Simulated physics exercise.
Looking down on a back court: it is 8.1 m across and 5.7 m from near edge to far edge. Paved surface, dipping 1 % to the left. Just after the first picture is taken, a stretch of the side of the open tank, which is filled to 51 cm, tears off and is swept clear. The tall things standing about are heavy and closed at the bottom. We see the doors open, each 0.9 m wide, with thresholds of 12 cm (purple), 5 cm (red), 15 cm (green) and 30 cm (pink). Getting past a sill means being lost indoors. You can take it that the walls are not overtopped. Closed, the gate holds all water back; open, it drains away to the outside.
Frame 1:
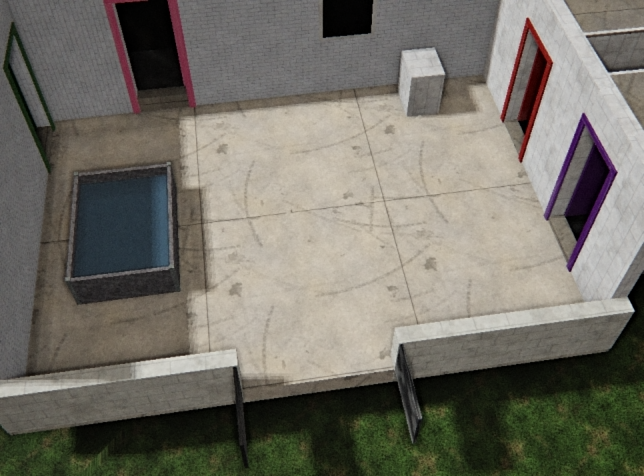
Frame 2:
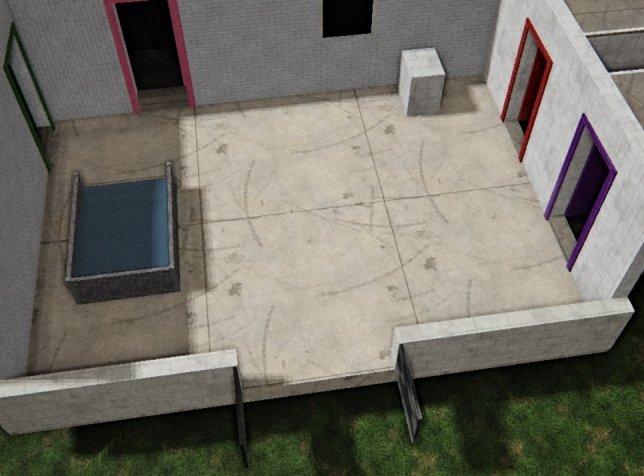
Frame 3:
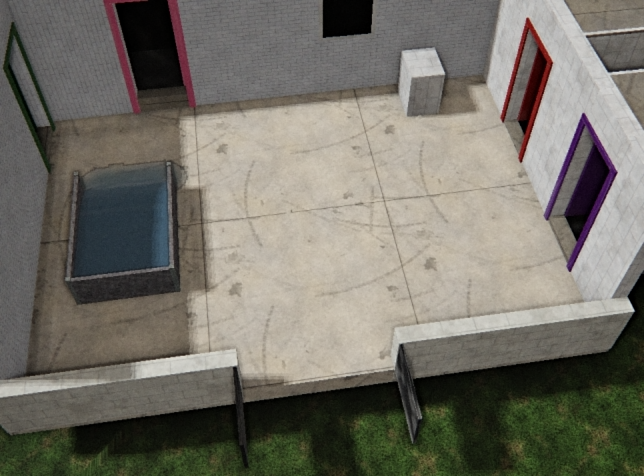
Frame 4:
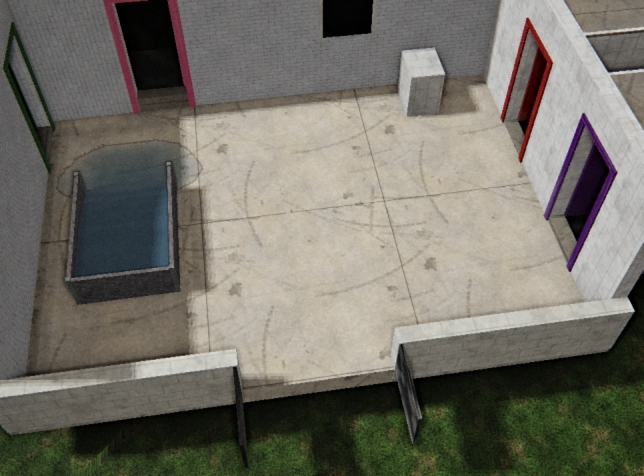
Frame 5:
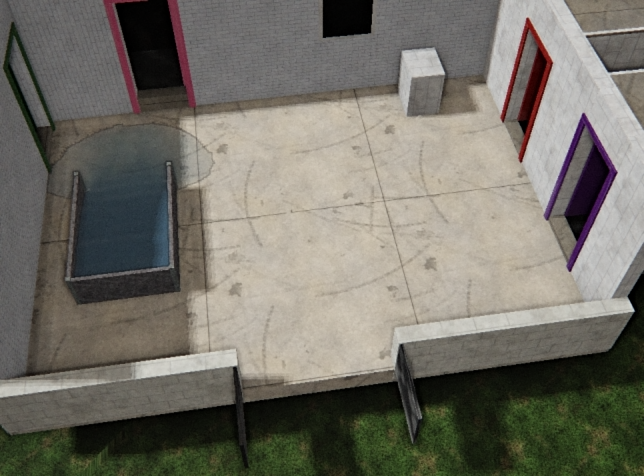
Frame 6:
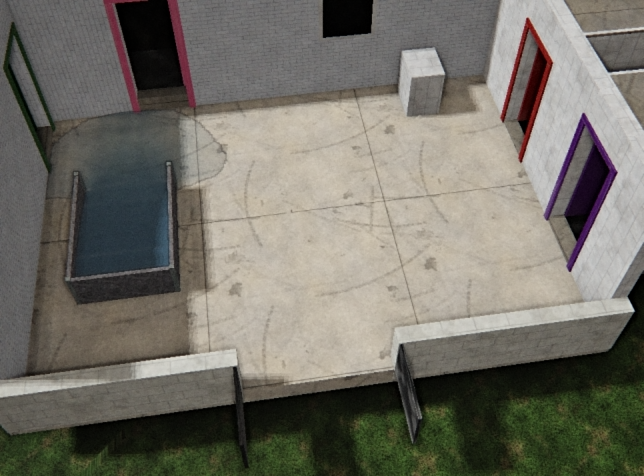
Water spreads from the far side of a dark-walled open tank at the left of a pale paved court, seen from above by a still camera. A pink-framed doorway stands behind it, a green one at left, red and purple ones at right, with a pale block near the back wall. The tank's far side disappears, then a thin, clear sheet slides out, widening toward the back wall and both sides.
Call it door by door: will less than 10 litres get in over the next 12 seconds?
Purple door - yes, less; red door - yes, less; green door - no, 10 litres or more; pink door - yes, less.
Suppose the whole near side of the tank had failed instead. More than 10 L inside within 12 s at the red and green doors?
The red door comes out less than that and the green door less than that.
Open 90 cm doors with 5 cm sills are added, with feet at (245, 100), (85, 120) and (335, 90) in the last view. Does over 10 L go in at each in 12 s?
In that order: Beyond it, beyond it, short of it.
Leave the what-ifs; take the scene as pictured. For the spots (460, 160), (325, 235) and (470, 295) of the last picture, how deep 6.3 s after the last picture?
Reading - approx. 2 / 2 / 0 cm.
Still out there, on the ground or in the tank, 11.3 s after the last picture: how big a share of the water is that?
It comes to near 94 per cent.
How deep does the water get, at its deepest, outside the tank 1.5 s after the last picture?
Peak depth: Approx. 32 cm.
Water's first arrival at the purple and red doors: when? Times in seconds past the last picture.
Purple: 5.5 s; red: 4.5 s.
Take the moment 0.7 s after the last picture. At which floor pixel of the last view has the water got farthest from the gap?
That lands around (243, 103) in the last picture.
Then, 0.7 s after the last picture water covers 15 % of the floor and is deepest (35 cm) near (55, 123); purple door not reached, red door not reached, green door 14 cm at the sill, 0 L in, pink door 25 cm at the sill, 0 L in.
Then, 1.5 s after the last picture water covers 15 % of the floor and is deepest (32 cm) near (55, 123); purple door not reached, red door not reached, green door 27 cm at the sill, 18 L in, pink door 24 cm at the sill, 0 L in.
Then, 2.8 s after the last picture water covers 30 % of the floor and is deepest (20 cm) near (53, 137); purple door not reached, red door not reached, green door 19 cm at the sill, 54 L in, pink door 15 cm at the sill, 0 L in.
Then, 6.3 s after the last picture water covers 70 % of the floor and is deepest (12 cm) near (24, 406); purple door 3 cm at the sill, 0 L in, red door 4 cm at the sill, 0 L in, green door 8 cm at the sill, 61 L in, pink door 6 cm at the sill, 0 L in.
Then, 11.3 s after the last picture water covers 95 % of the floor and is deepest (6 cm) near (24, 406); purple door 2 cm at the sill, 0 L in, red door 1 cm at the sill, 0 L in, green door 5 cm at the sill, 61 L in, pink door 3 cm at the sill, 0 L in.
